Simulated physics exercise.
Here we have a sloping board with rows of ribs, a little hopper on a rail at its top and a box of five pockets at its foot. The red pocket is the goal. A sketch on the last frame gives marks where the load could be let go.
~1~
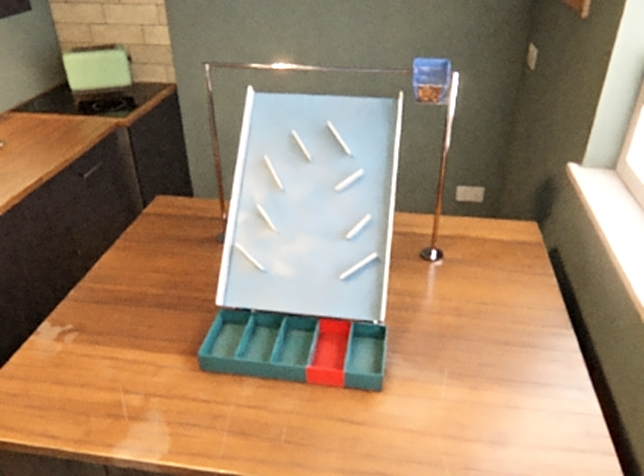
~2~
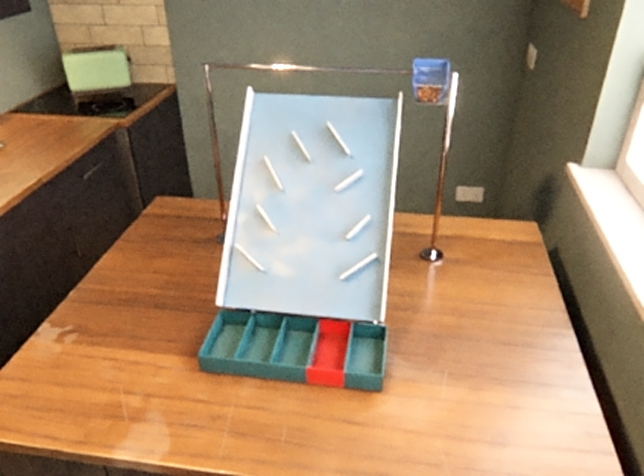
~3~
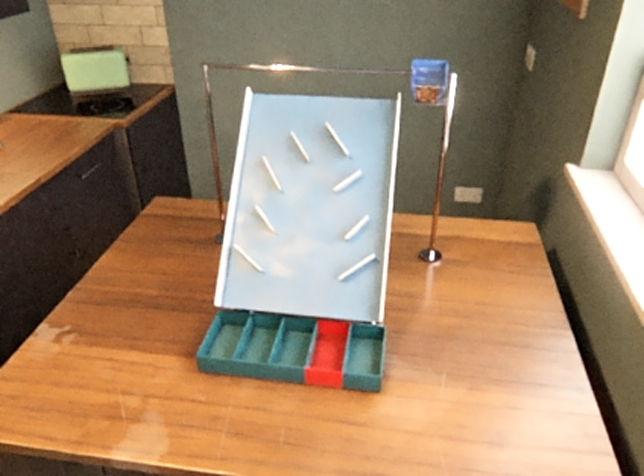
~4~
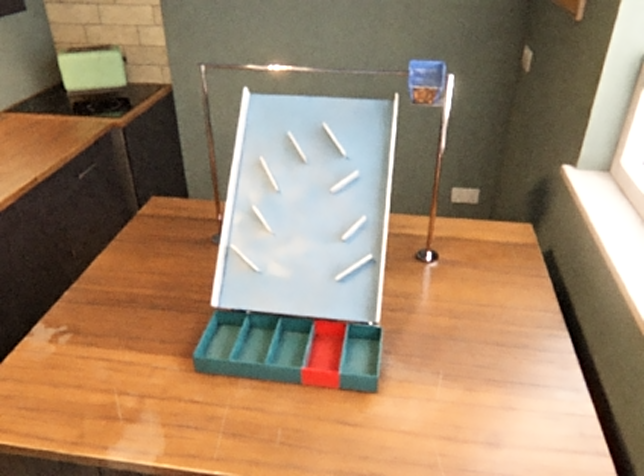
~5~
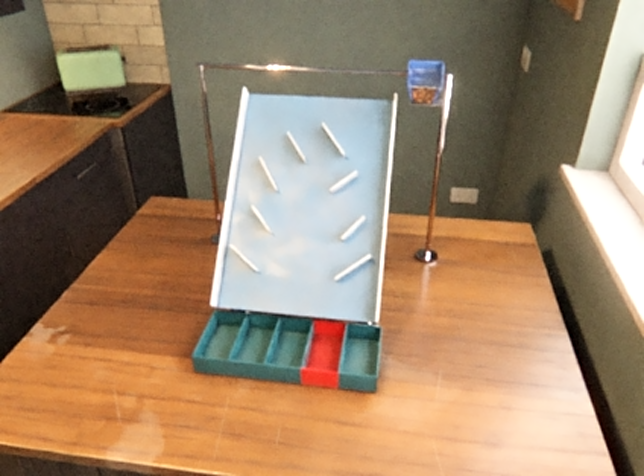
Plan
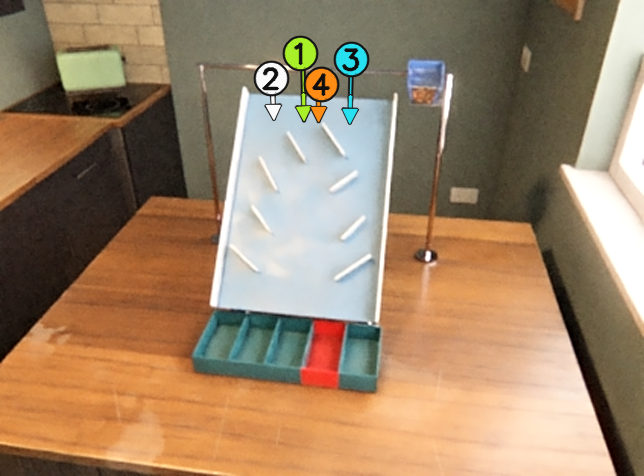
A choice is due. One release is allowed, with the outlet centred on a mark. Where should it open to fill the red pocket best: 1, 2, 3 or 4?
1 works best here.
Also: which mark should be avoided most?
The answer is 3.
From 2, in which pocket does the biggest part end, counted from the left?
The third.
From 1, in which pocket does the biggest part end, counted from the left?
The fourth from the left.
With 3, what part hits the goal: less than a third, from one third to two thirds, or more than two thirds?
It is less than a third.
On the marked copy, mark 1 meets the board at (303, 115); mark 2 meets the board at (273, 114); mark 3 meets the board at (349, 118); mark 4 meets the board at (318, 116).
Choosing 1, roughly half in the red pocket, roughly a third in other pockets, about a tenth outside the box.
Choosing 2, about a tenth in the red pocket, the larger part in other pockets, about a tenth outside the box.
Choosing 3, just a few in the red pocket, almost all in other pockets, about a tenth outside the box.
Choosing 4, roughly a third in the red pocket, roughly half in other pockets, about a tenth outside the box.
